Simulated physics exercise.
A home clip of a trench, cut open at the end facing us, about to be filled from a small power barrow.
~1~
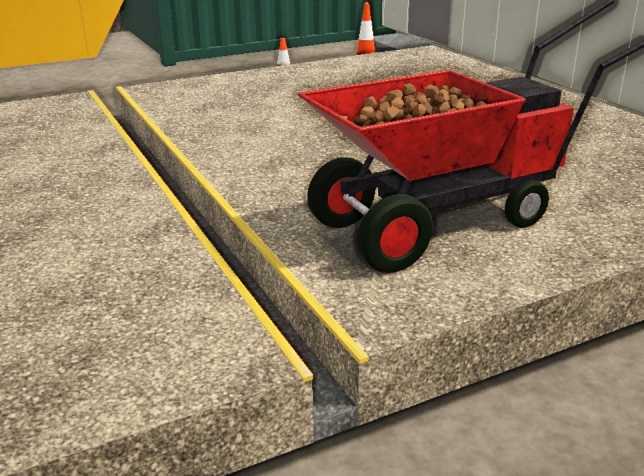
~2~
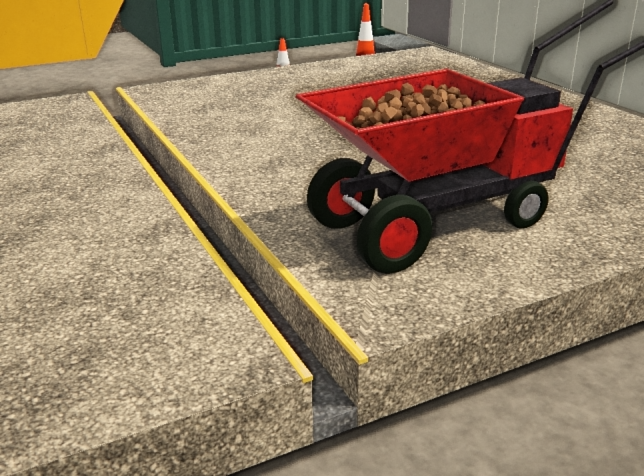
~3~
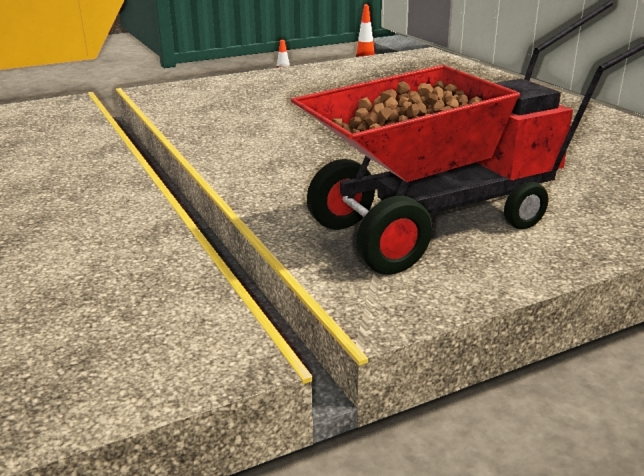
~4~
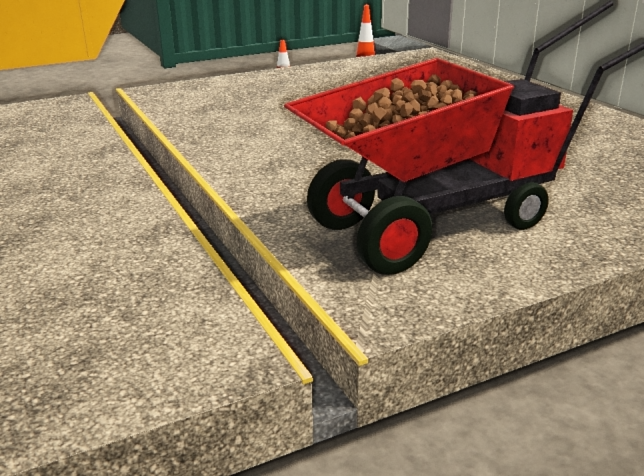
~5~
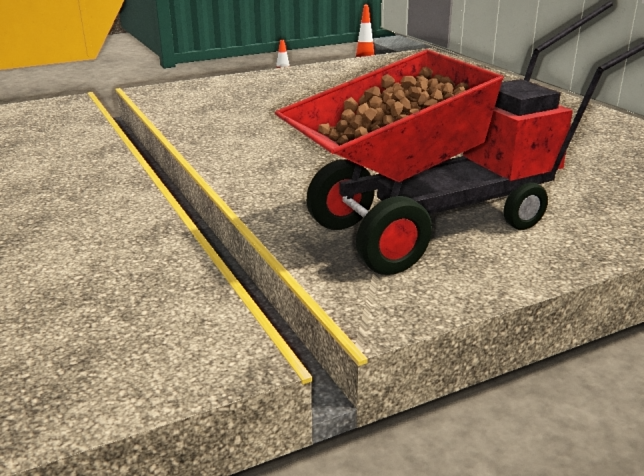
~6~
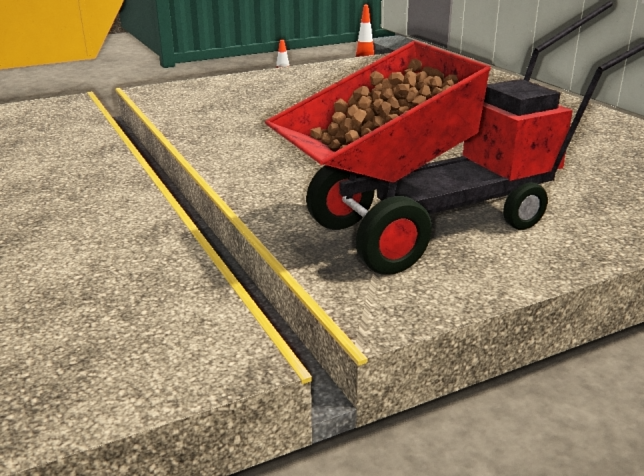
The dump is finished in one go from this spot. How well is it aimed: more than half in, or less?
It catches less than half.
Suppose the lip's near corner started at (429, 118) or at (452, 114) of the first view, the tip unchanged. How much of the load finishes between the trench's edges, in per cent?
Roughly 50 per cent, and 40 per cent.
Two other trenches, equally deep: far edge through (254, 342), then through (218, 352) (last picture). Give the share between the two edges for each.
The first gives 60 %, the second 100 %.
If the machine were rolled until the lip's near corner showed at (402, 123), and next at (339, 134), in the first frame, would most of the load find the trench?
At the first place above a half, at the second below a half.
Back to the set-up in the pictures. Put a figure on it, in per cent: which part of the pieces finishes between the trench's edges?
Roughly 35 in a hundred.
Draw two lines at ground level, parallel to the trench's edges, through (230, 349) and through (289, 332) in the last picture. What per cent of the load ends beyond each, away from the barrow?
Near 40 % and 70 %.
Soon after the last picture, skip tipped steeply; all in the skip.
A little later, skip tipped right over; most in the skip; a small part in or heaped over the trench; about a quarter beyond it; a stray few falling.
Later still, skip tipped right over; a small part in the skip; about a quarter in or heaped over the trench; about two thirds beyond it.
At rest, skip tipped right over; about a third in or heaped over the trench; about two thirds beyond it.
